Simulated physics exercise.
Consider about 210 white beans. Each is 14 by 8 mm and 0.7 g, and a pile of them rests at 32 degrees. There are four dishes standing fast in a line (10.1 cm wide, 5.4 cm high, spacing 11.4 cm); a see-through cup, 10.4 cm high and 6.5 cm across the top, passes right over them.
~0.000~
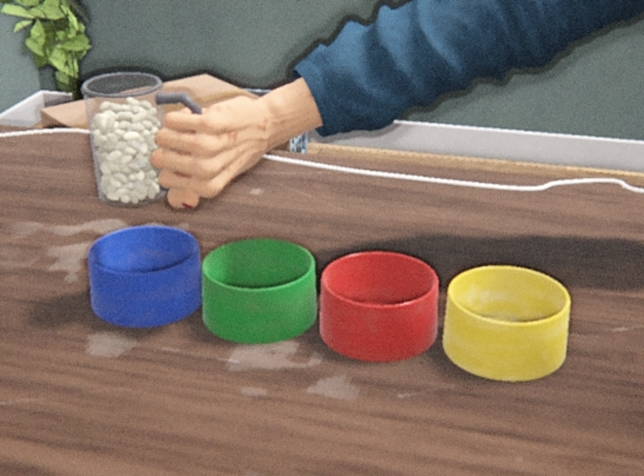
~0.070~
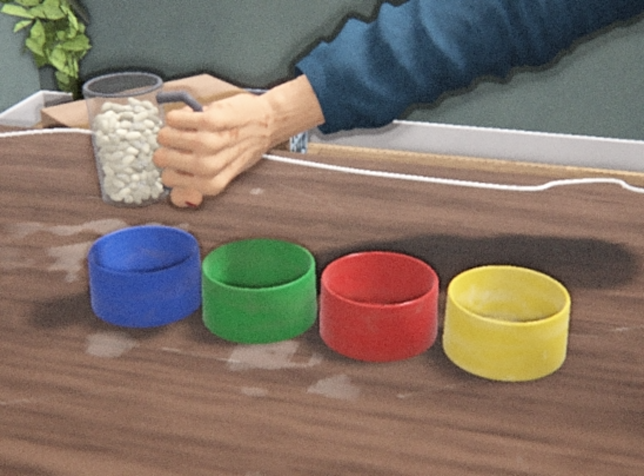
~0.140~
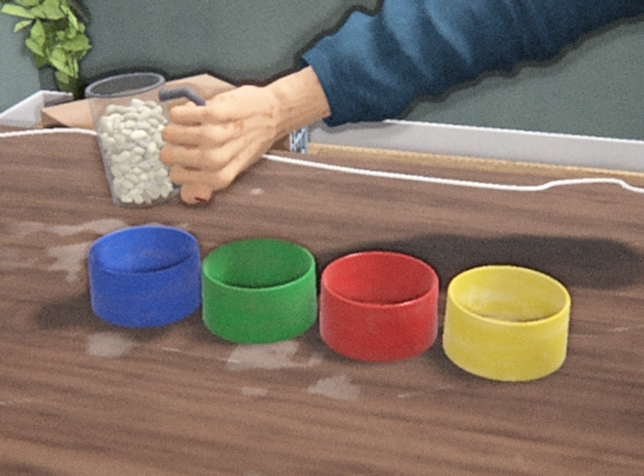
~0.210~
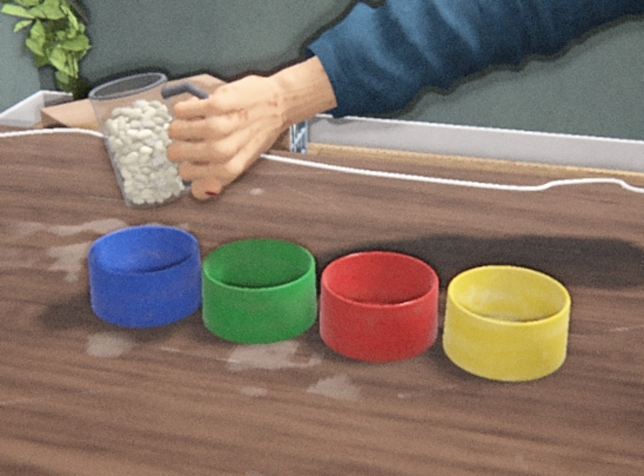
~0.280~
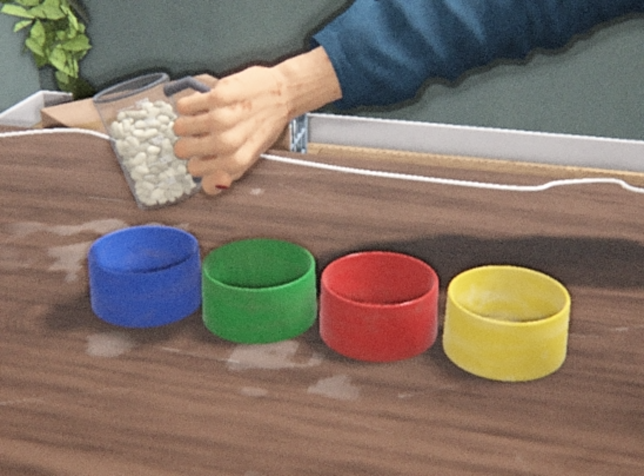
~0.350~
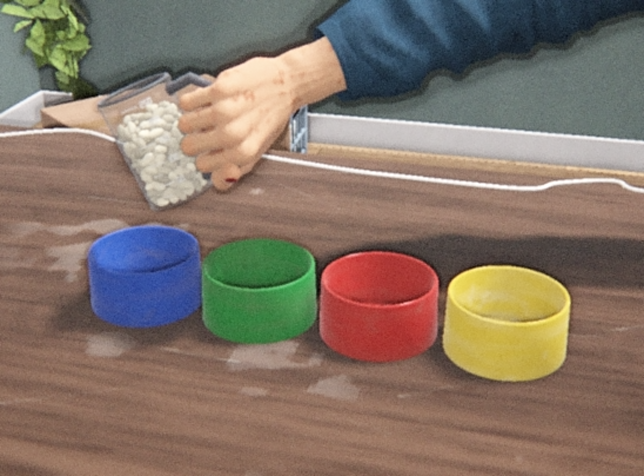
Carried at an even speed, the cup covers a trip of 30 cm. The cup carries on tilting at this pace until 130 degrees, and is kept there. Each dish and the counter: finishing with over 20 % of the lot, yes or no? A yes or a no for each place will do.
Red - no; blue - no; green - yes; yellow - no; counter - no.
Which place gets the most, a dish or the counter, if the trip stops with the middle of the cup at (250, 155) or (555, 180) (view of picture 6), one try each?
Most lands at blue on the first run and at green on the second.
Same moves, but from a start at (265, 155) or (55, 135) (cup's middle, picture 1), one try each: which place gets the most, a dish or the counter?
First try: Red; second try: Blue.
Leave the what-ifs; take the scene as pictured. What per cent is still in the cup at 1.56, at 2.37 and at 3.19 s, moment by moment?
It goes roughly like this: 75, 0, 0 per cent.
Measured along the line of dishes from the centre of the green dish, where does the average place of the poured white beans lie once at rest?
1 cm to the left.
After 1.56 s, tilt 117 degrees; cup holds 75 %, blue 5 %, green 10 %.
After 2.37 s, tilt 130 degrees; cup holds 0 %, blue 5 %, green 90 %.
Then, at 3.19 s, tilt 130 degrees; cup holds 0 %, blue 5 %, green 90 %.
At rest (3.5 s), red 0 %, blue 5 %, green 95 %, yellow 0 %, counter 5 %.
